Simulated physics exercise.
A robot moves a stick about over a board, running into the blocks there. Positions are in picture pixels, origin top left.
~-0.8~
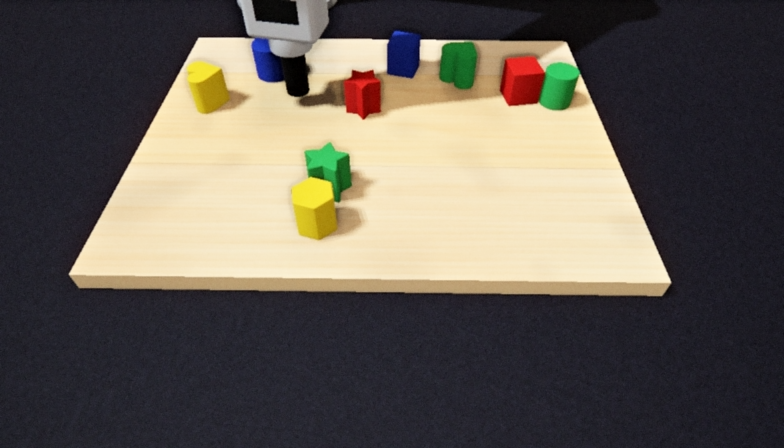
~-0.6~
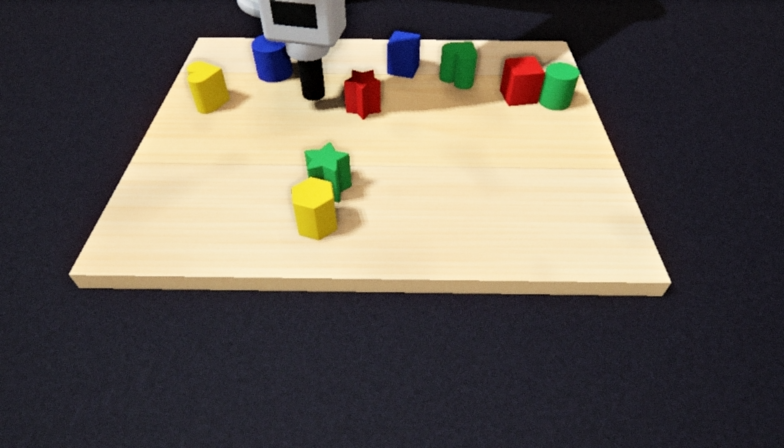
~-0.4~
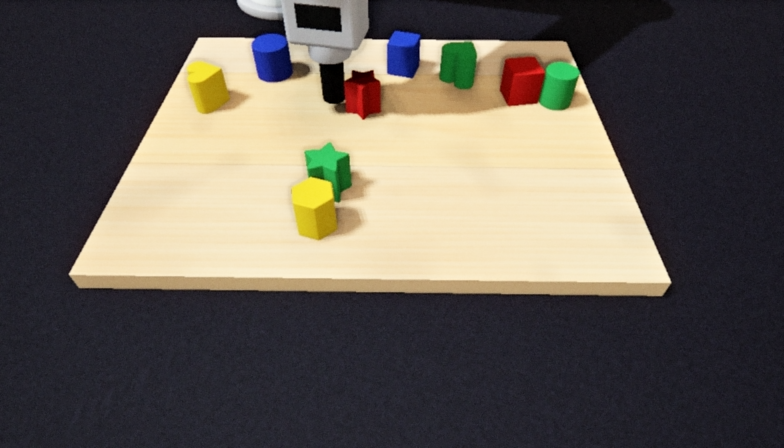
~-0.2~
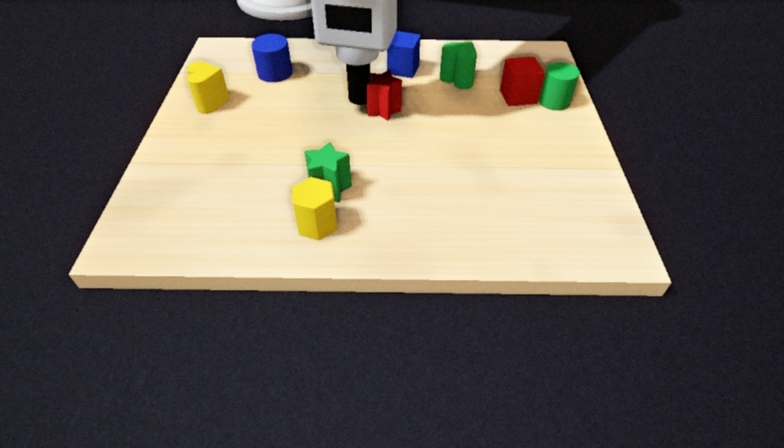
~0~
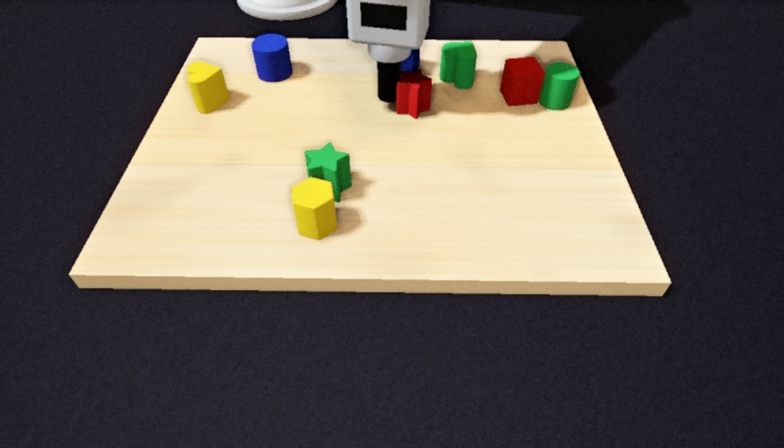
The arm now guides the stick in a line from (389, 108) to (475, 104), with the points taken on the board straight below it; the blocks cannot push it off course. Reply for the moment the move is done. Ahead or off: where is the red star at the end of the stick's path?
The stick will still be pushing it.
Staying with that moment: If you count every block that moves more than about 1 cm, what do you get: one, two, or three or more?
Displaced: One.
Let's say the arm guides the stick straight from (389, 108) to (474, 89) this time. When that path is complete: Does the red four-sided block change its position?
That would be a no.
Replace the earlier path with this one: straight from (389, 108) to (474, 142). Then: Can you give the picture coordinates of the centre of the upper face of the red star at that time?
Answer: (449, 82).
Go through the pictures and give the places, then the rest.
In the first frame, stick's lower end (298, 91); red star (362, 77); green heart block (462, 48).
In the second frame, stick (314, 95); blocks still.
In the third frame, stick (335, 98); blocks still.
In the fourth frame, stick (360, 99); red star (383, 79).
In the fifth frame, stick (389, 97); red star (413, 77); green heart block (462, 48).
What follows on the original path. One third of the way, stick (420, 96); red star (445, 77).
Two thirds of the way, stick (449, 95); red star (475, 76).
At the end, stick (477, 93); red star (504, 77), turned 15° clockwise; green heart block still.
